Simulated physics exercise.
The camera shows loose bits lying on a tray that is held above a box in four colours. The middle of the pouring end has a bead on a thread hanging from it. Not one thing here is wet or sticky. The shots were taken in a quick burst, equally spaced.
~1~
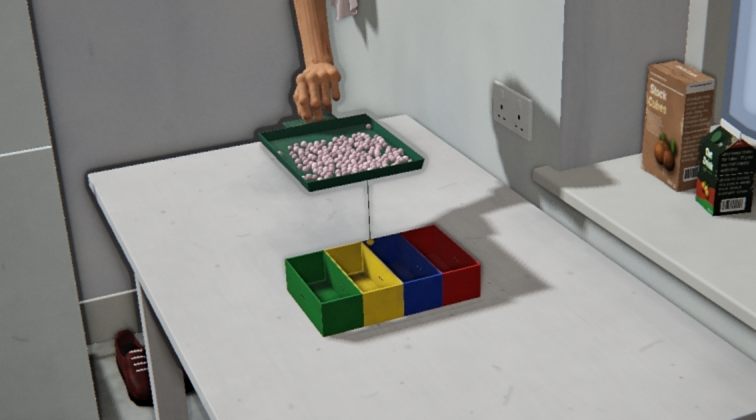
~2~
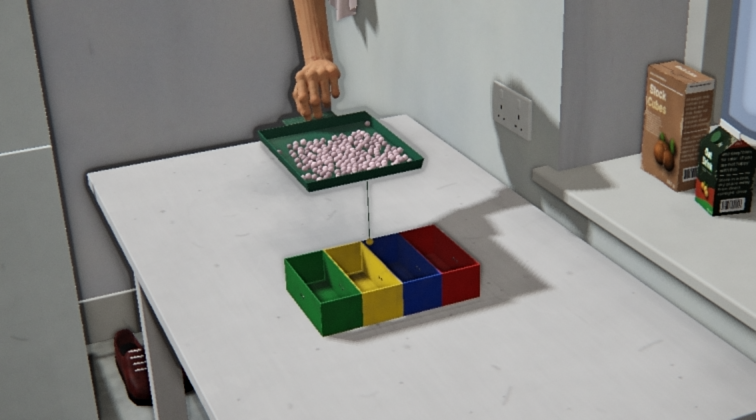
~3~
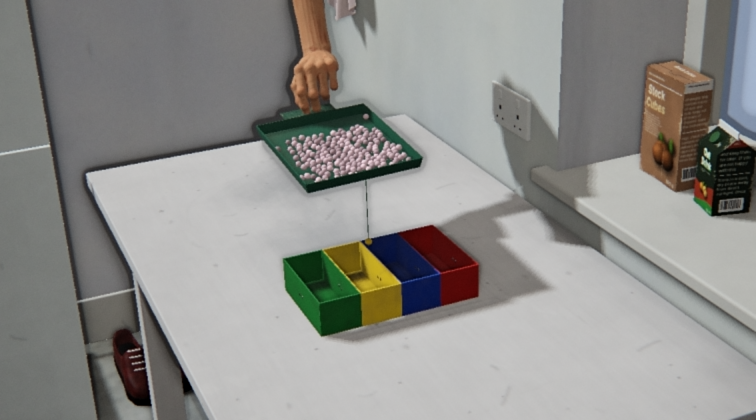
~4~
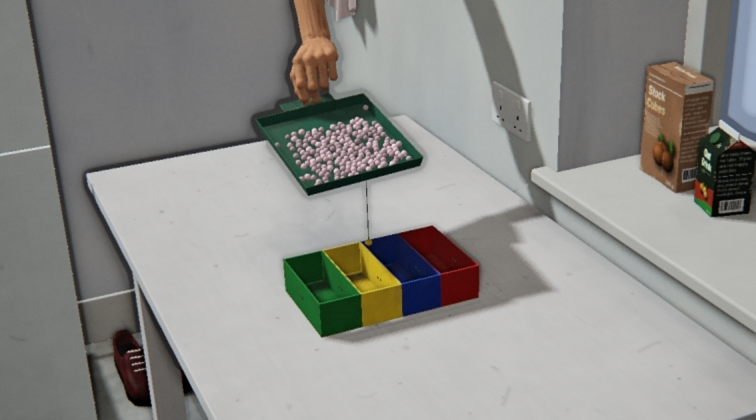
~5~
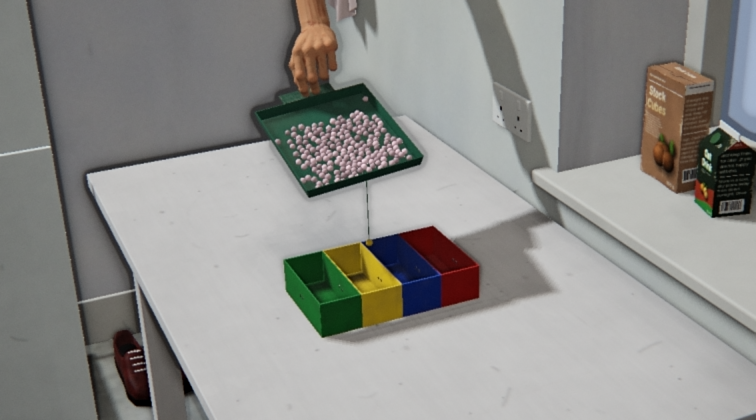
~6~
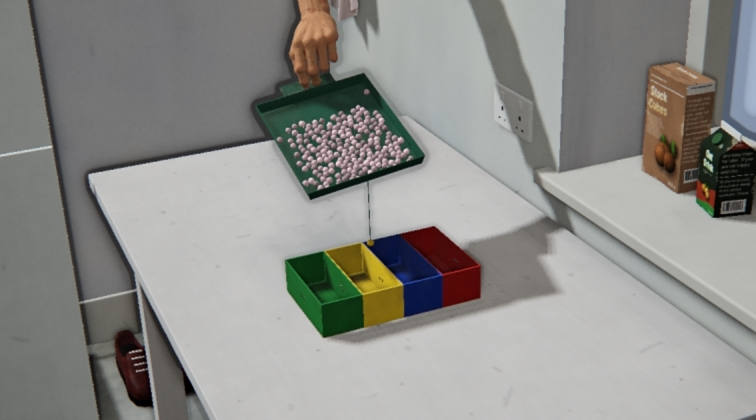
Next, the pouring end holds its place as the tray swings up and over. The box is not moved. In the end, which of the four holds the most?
The green cell holds the most.
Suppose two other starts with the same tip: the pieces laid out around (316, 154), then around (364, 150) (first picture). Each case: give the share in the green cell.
First case: Around 70 %; second case: Around 70 %.
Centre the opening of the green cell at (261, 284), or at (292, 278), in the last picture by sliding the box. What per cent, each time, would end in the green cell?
Some 0 percent in the first case, 20 percent in the second.
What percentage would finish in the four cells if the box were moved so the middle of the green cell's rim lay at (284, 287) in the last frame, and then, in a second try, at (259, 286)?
In turn about 100 and about 100 percent.
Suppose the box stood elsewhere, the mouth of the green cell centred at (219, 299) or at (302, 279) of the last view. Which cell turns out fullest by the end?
Try 1: The red one. Try 2: The yellow cell.
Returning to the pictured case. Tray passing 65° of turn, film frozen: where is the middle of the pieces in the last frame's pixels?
Somewhere about pixel (338, 174).
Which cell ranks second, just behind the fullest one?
Second position is held by yellow.
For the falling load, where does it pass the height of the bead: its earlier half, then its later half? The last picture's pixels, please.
The opening part goes through (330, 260); what follows goes through (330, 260).
Soon, tray tipped steeply; most on the tray; a small part in the green cell; a stray few in the yellow cell; a small part falling or outside the box.
A while on, tray tipped past a quarter turn; a stray few on the tray; about two thirds in the green cell; about a quarter in the yellow cell; a stray few in the blue cell; a small part falling or outside the box.
Towards the end, tray tipped past a quarter turn; about two thirds in the green cell; about a quarter in the yellow cell; a stray few in the blue cell; a small part falling or outside the box.
Finally, tray tipped past a quarter turn; about two thirds in the green cell; about a quarter in the yellow cell; a stray few in the blue cell; none in the red cell; a small part outside the box.
